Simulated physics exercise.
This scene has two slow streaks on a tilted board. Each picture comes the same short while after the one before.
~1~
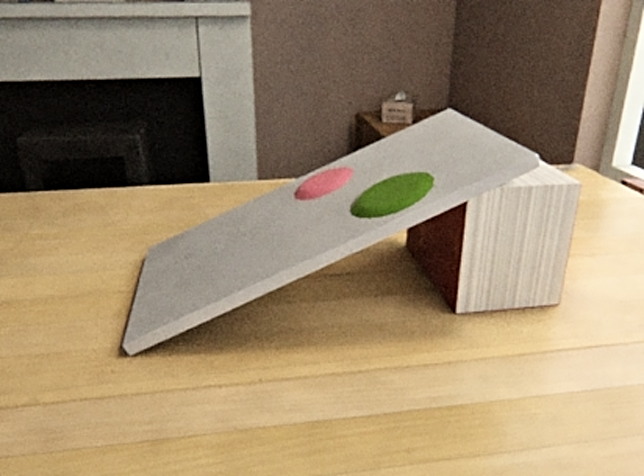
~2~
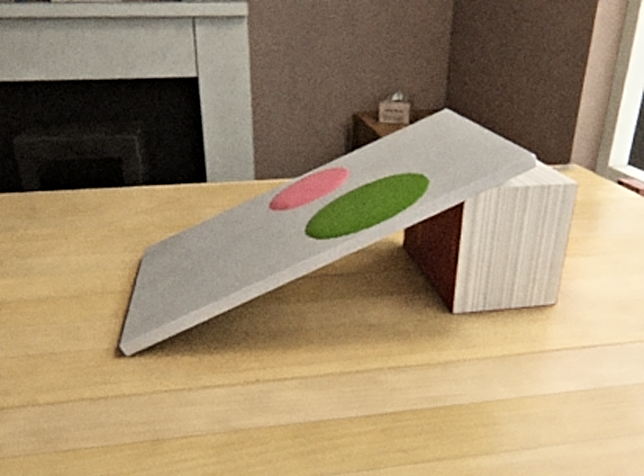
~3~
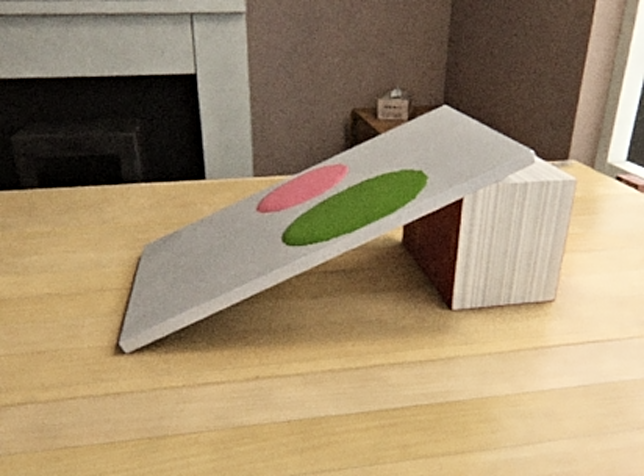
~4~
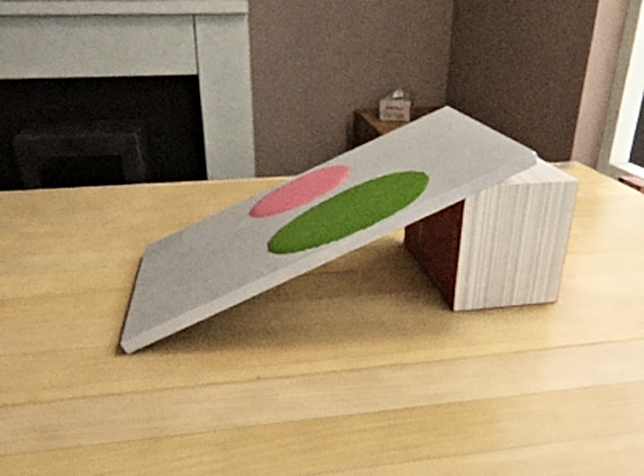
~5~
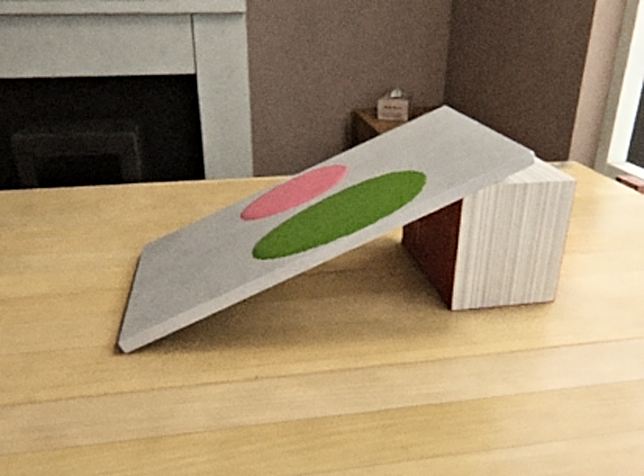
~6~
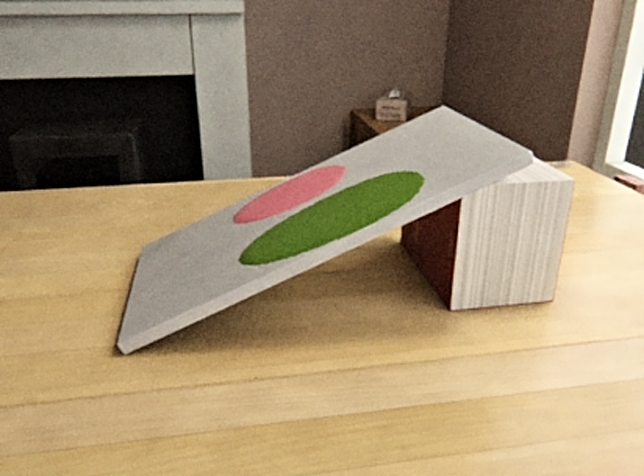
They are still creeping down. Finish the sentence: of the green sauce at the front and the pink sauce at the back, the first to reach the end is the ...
Front one.
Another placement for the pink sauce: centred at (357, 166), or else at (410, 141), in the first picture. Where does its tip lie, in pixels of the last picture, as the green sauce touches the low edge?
The first start puts it around (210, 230), while the second puts it around (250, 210).
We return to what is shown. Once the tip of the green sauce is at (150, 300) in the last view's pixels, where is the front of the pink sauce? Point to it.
Its front is at about (186, 241) in the last view.
A moment on, the green sauce is three quarters of the way down; the pink sauce is three quarters of the way down.
Further on, the green sauce is close to the edge; the pink sauce is three quarters of the way down.
When it is over, the green sauce is at the low edge; the pink sauce is close to the edge.
